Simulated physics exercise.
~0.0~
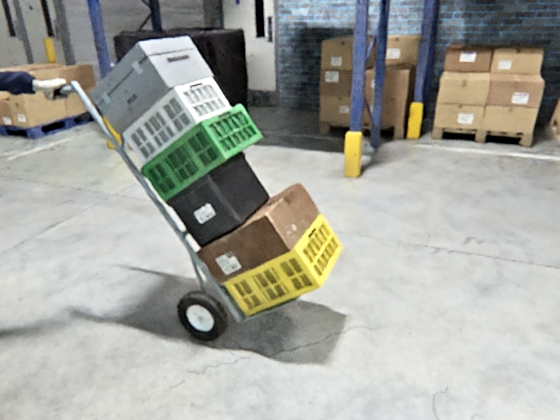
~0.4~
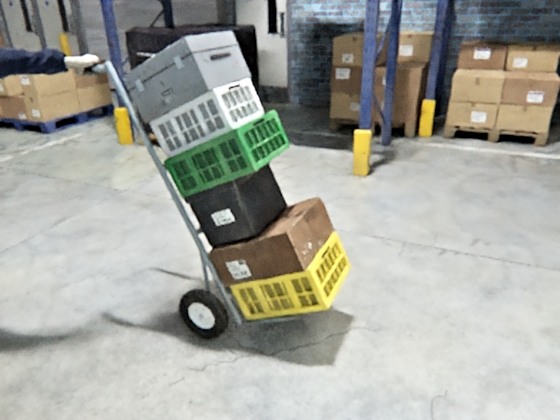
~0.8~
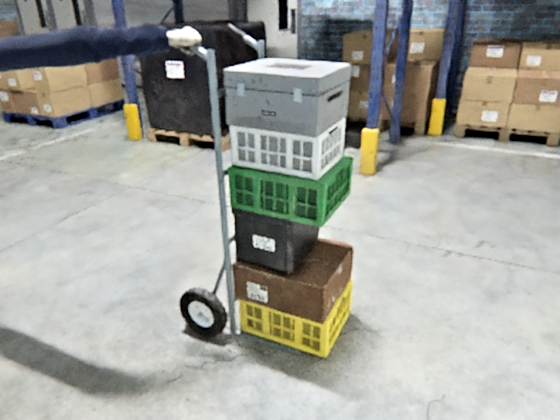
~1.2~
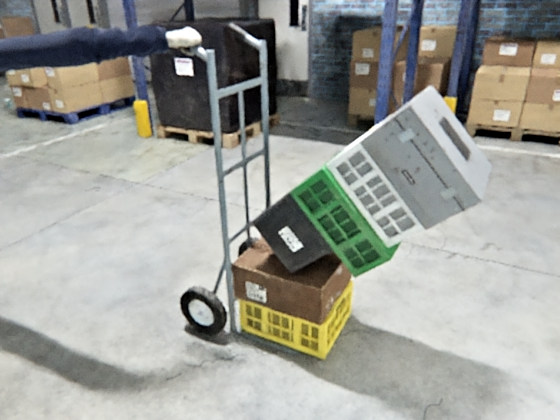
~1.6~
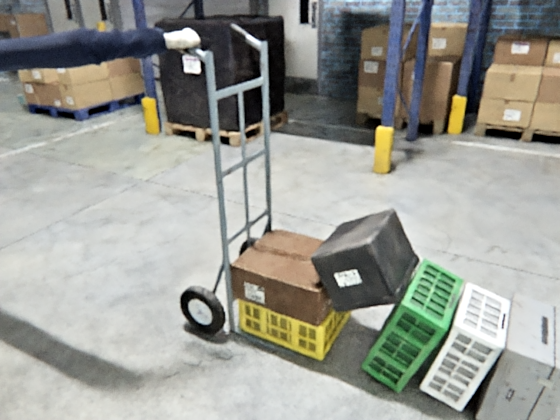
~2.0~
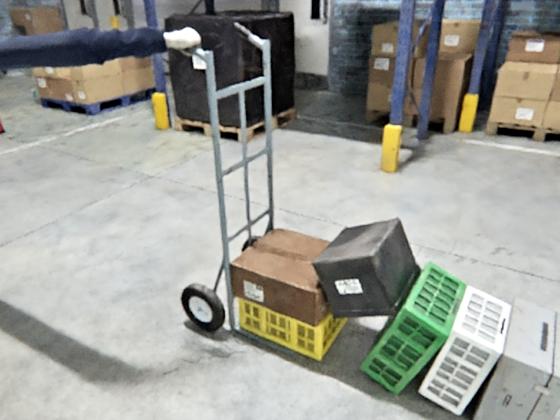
A dark-sleeved arm with a pale glove holds the handle of a grey hand truck in a warehouse, seen from the side, with boxes on pallets and blue posts behind. The tilted truck carries, from top to bottom, a grey toolbox, a white crate, a green crate, a black tote, a brown parcel and a yellow crate. The arm swings it upright, and the upper load topples to the right. The toolbox and both crates spill onto the concrete, followed by the tote, which comes to rest tipped between the parcel and the green crate. The brown parcel stays on the yellow crate beside the upright truck.
